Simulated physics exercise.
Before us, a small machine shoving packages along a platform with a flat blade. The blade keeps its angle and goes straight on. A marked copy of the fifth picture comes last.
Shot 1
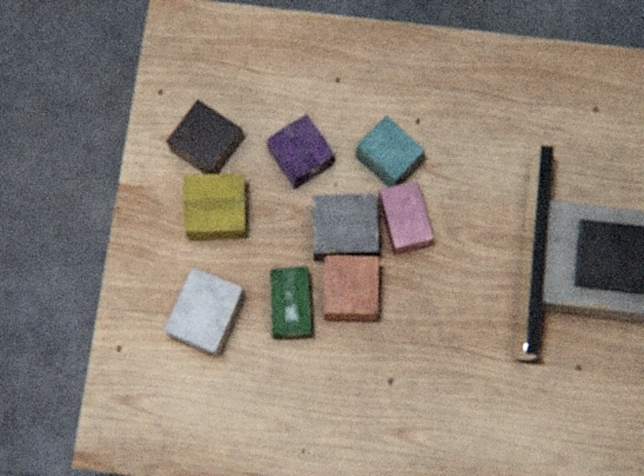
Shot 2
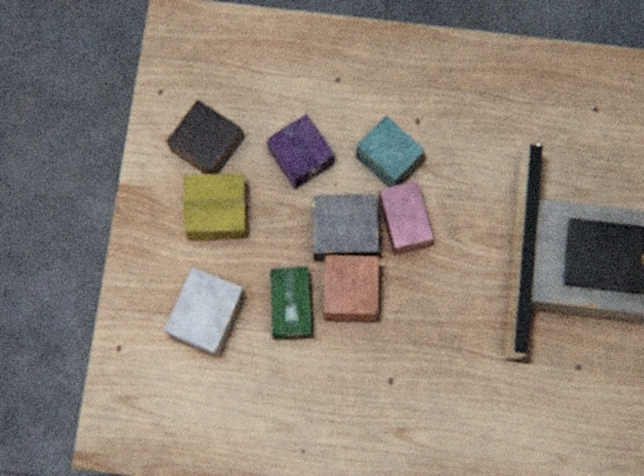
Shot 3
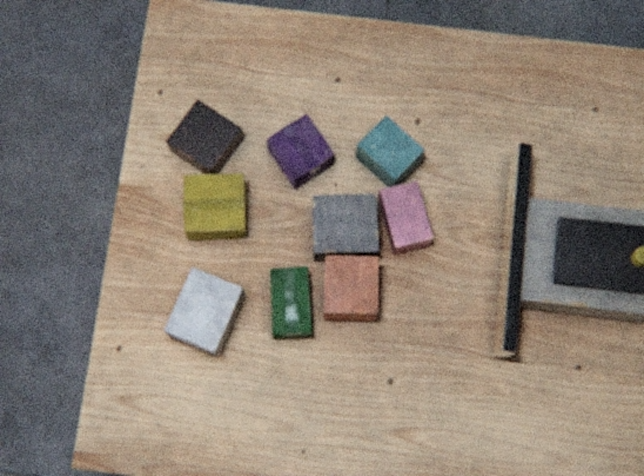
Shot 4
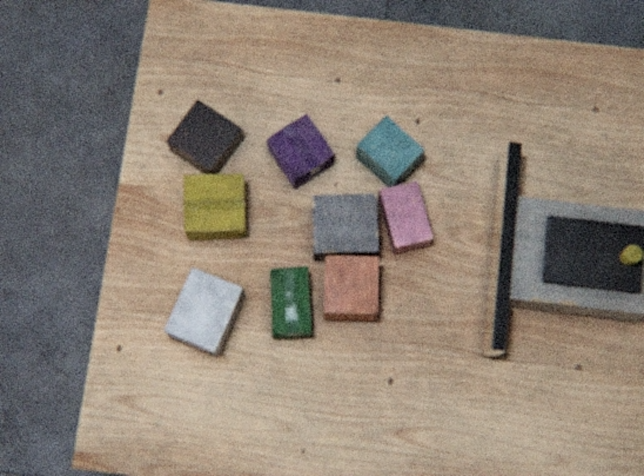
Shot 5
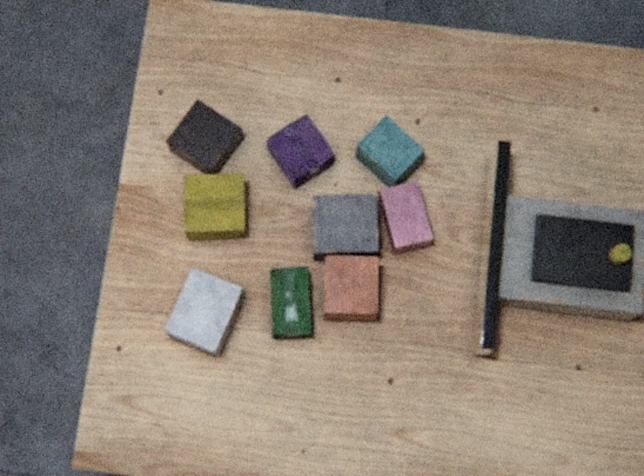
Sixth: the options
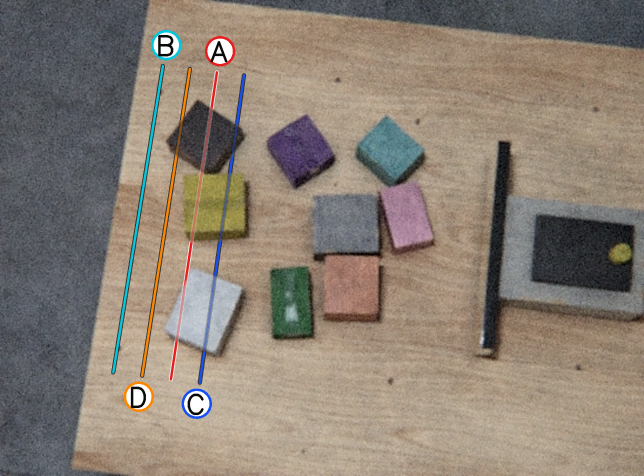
A small machine with a flat dark blade sliding slowly left across a wooden platform toward a group of still, colourful blocks.
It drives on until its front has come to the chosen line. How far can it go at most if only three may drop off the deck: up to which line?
At A, and not beyond.
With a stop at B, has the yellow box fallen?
Yes.
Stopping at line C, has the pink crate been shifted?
Yes.
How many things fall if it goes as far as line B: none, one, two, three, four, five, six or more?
Six or more.
On the copy, A at (195, 221); B at (139, 214); C at (223, 224); D at (167, 217).
On A. First, robot (465, 239); turquoise crate (354, 146); grey crate (308, 224).
Then, robot (355, 226); yellow box (142, 199); white crate (141, 310).
Finally, robot (273, 217); white crate over the edge; yellow box over the edge; two fallen.
By contrast, B drops seven; C is within the limit but short; D drops five.
